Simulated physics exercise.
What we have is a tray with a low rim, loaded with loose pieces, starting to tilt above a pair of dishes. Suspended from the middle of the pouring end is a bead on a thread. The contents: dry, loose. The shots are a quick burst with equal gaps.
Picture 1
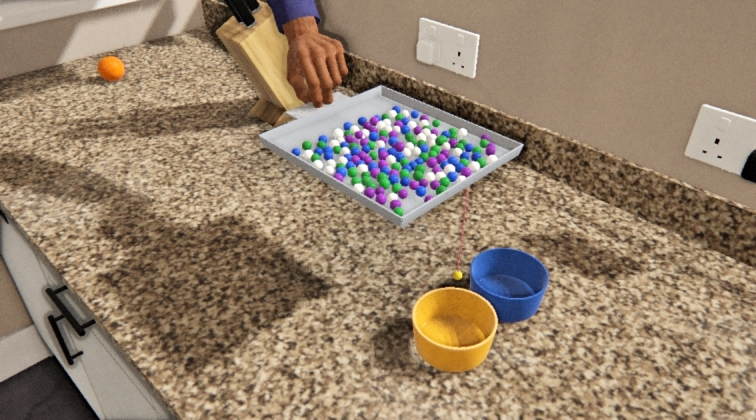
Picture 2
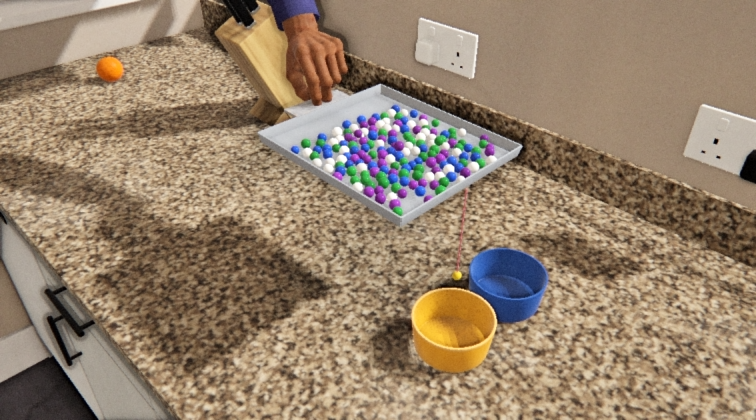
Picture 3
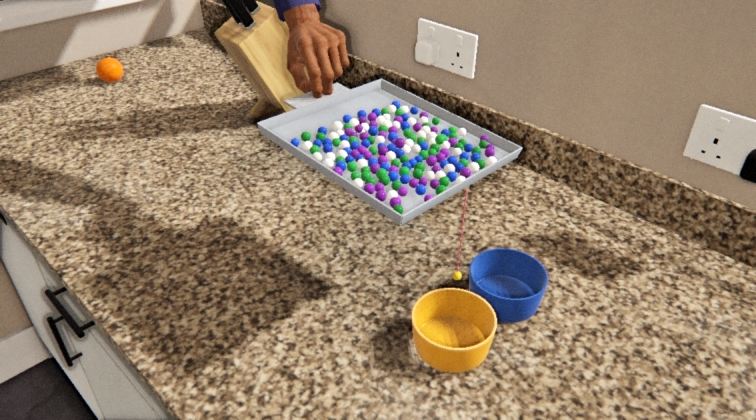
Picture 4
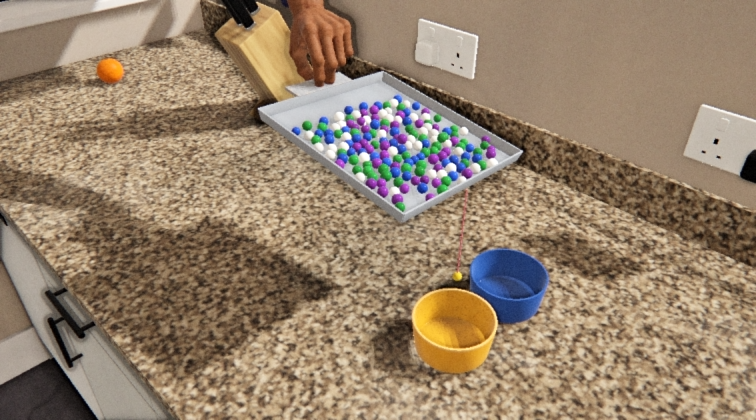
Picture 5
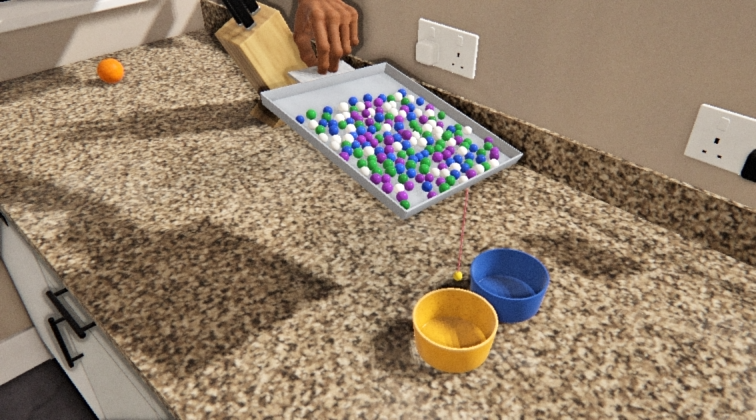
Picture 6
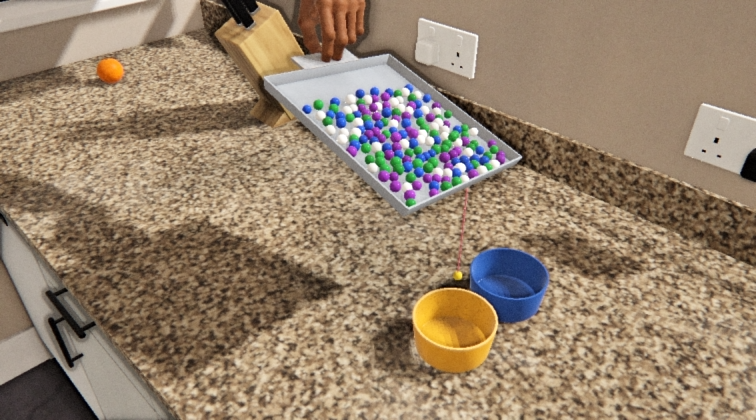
A grey tray of small blue, green, purple and white beads sits above a speckled brown granite kitchen counter, seen from above at an angle by a still camera. A hand in a purple sleeve grips its far end beside a wooden knife block, with an orange at left and yellow and blue dishes in front. The hand gradually raises that end, tilting the tray, and the beads shift slightly.
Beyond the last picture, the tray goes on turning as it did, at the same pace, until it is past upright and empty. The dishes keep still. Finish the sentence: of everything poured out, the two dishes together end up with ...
They end up with the majority of it.
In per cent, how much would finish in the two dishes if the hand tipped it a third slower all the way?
About 60 %.
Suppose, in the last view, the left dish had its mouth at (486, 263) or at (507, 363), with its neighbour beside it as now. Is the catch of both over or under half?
Held in all, by try: A larger portion, then a smaller portion.
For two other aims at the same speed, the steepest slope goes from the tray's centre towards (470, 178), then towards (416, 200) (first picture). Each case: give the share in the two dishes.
Shares: About 70 in a hundred, then about 30 in a hundred.
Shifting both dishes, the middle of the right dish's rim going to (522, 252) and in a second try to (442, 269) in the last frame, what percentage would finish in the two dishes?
First placement: 80 per cent; second placement: 0 per cent.
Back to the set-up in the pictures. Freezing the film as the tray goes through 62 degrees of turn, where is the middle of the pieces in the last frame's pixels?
Somewhere about pixel (477, 146).
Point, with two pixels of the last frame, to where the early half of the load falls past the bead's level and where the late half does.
At (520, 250) for the first part, then at (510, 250) for the others.
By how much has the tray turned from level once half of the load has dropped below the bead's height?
Approx. reading: About 85°.
Soon after the last picture, tray tipped steeply; most on the tray; a stray few in the right dish; a stray few outside both; a small part in the air.
A little later, tray tipped past a quarter turn; a small part on the tray; a stray few in the left dish; about half in the right dish; about a quarter outside both; a small part in the air.
Later still, tray tipped past a quarter turn; a stray few in the left dish; about two thirds in the right dish; about a third outside both.
By the end, tray tipped past a quarter turn; a stray few in the left dish; about two thirds in the right dish; about a third outside both.
